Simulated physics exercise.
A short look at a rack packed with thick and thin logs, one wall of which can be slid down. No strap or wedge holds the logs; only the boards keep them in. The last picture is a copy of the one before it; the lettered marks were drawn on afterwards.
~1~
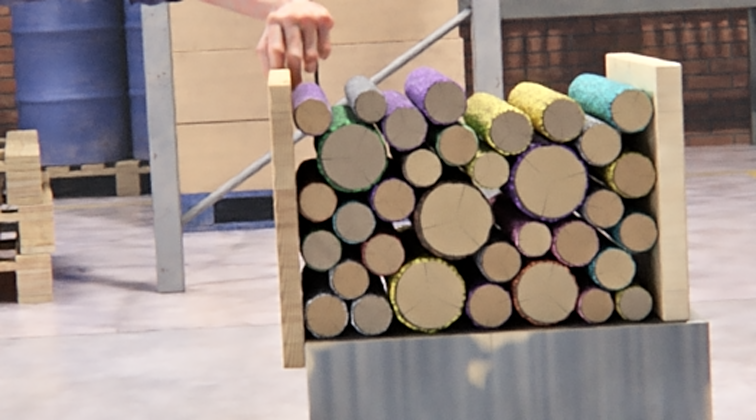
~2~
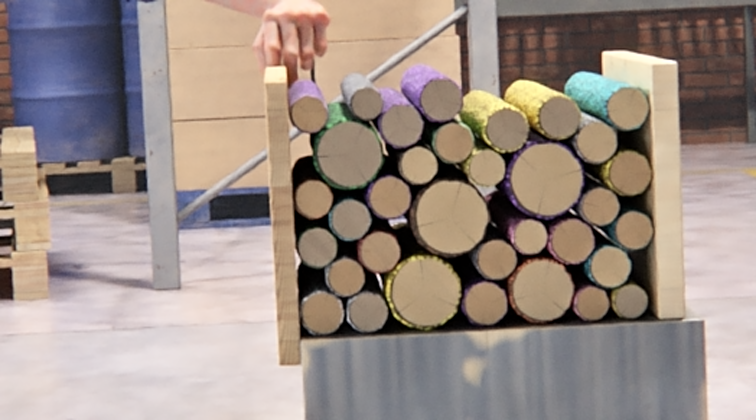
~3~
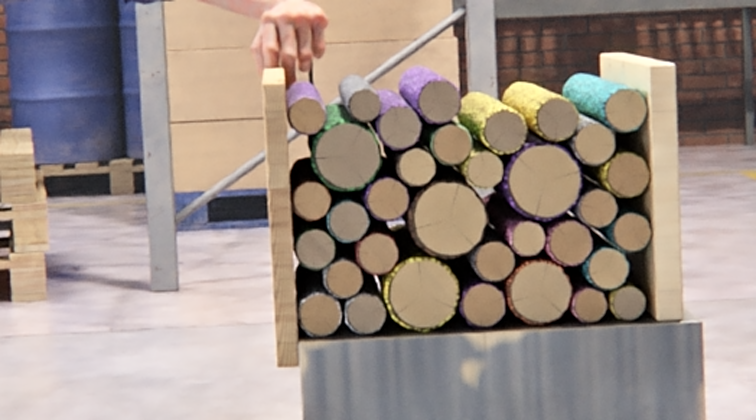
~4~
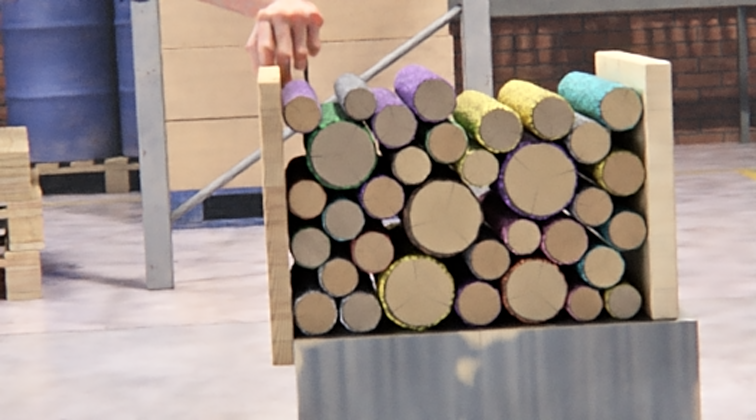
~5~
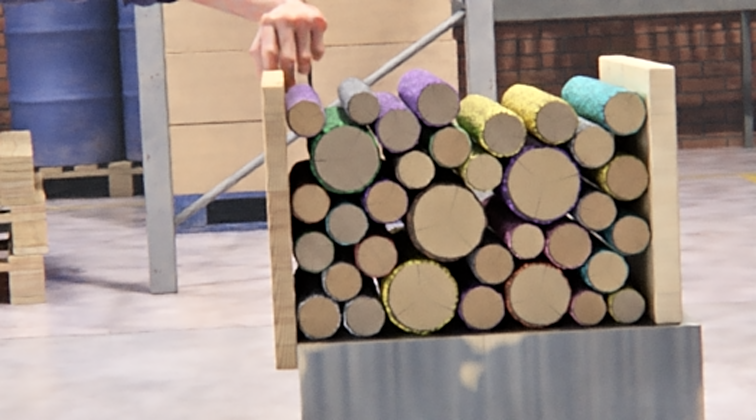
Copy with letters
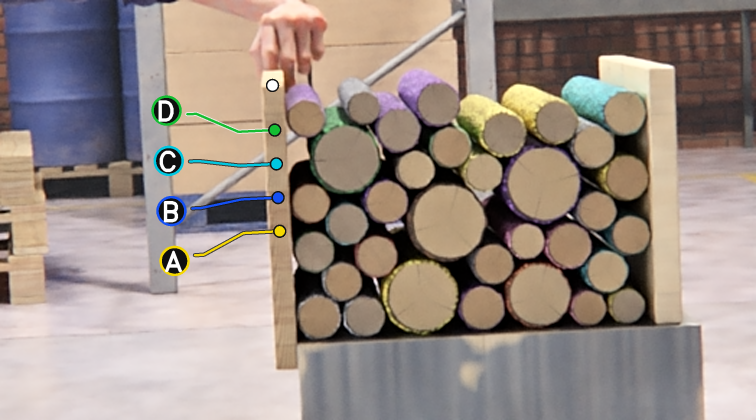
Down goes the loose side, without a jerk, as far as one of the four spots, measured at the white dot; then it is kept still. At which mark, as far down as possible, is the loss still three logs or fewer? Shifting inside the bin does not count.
Stop at A.
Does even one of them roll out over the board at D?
At D: No.
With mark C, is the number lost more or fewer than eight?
Fewer than eight.
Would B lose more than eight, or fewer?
It loses fewer than eight.
On the copy, A at (280, 231); B at (278, 198); C at (276, 164); D at (275, 130); the white dot at (272, 86).
On A. First, top of the board (288, 154).
Then, top of the board (291, 230).
Finally, top of the board (291, 230), one out over the board.
By contrast, B one out over the board; C one out over the board; D none out over the board.
